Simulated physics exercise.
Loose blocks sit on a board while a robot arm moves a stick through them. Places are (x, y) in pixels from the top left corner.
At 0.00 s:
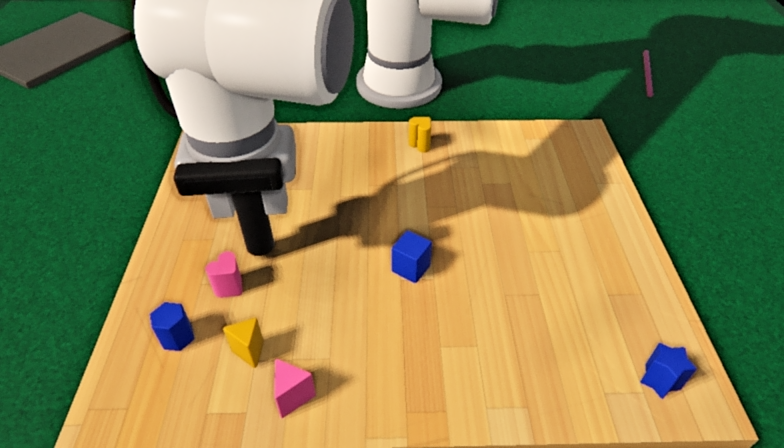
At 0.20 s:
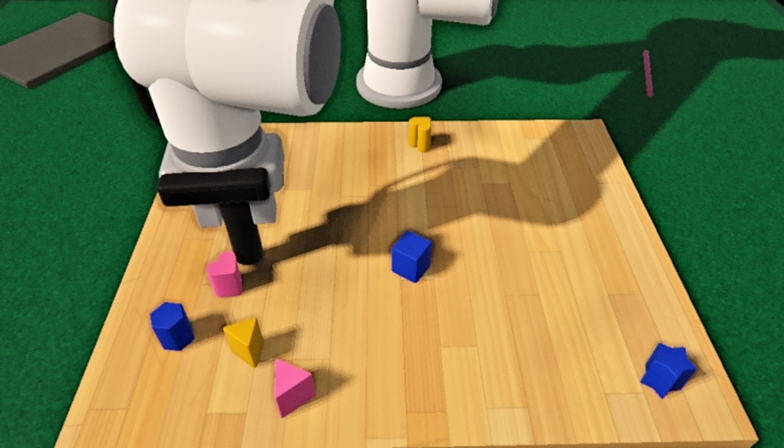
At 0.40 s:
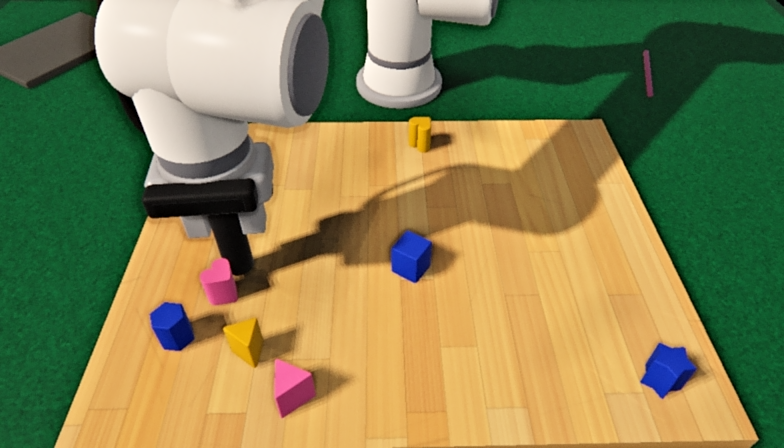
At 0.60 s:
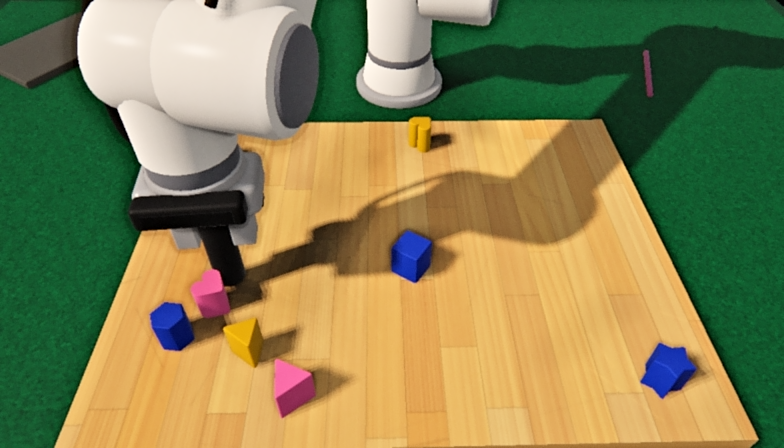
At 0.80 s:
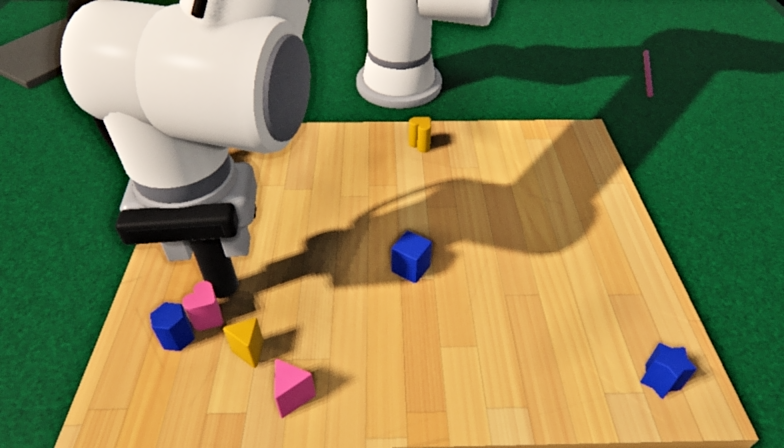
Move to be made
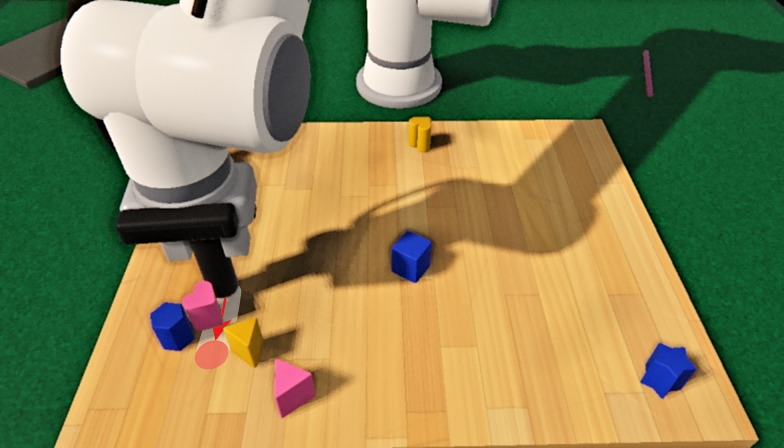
The clip shows a robot arm lowering its black stick toward the near left of a wooden board scattered with coloured blocks, nudging a pink heart-shaped block a short way until it sits close beside a blue hexagon.
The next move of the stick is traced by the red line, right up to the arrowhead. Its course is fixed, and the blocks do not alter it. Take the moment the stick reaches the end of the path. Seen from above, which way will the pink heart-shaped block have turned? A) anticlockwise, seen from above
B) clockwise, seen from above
Answer: B.
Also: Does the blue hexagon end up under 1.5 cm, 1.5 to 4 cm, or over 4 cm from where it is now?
Once the path is done, the blue hexagon lies 1.5 to 4 cm from its present place.
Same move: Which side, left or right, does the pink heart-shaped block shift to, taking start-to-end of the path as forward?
My prediction: Rightwards.
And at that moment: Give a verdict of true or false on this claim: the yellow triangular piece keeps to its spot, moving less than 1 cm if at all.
Verdict: True.
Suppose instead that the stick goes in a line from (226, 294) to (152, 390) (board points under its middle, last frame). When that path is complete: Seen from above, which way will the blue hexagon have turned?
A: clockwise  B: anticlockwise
Choice A: Clockwise.
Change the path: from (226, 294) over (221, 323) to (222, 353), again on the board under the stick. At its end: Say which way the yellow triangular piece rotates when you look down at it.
The twist is anticlockwise.
The line goes from (226, 294) through (223, 313) and (218, 333) to (212, 355).
What follows on the original path. Halfway along, stick at (217, 317); blue hexagon at (147, 327), turned 30° clockwise; pink heart-shaped block at (184, 324), turned 30° clockwise.
At the end, stick at (209, 348); blue hexagon at (142, 329), turned 45° clockwise; pink heart-shaped block at (166, 346), turned 85° clockwise; yellow triangular piece unmoved.
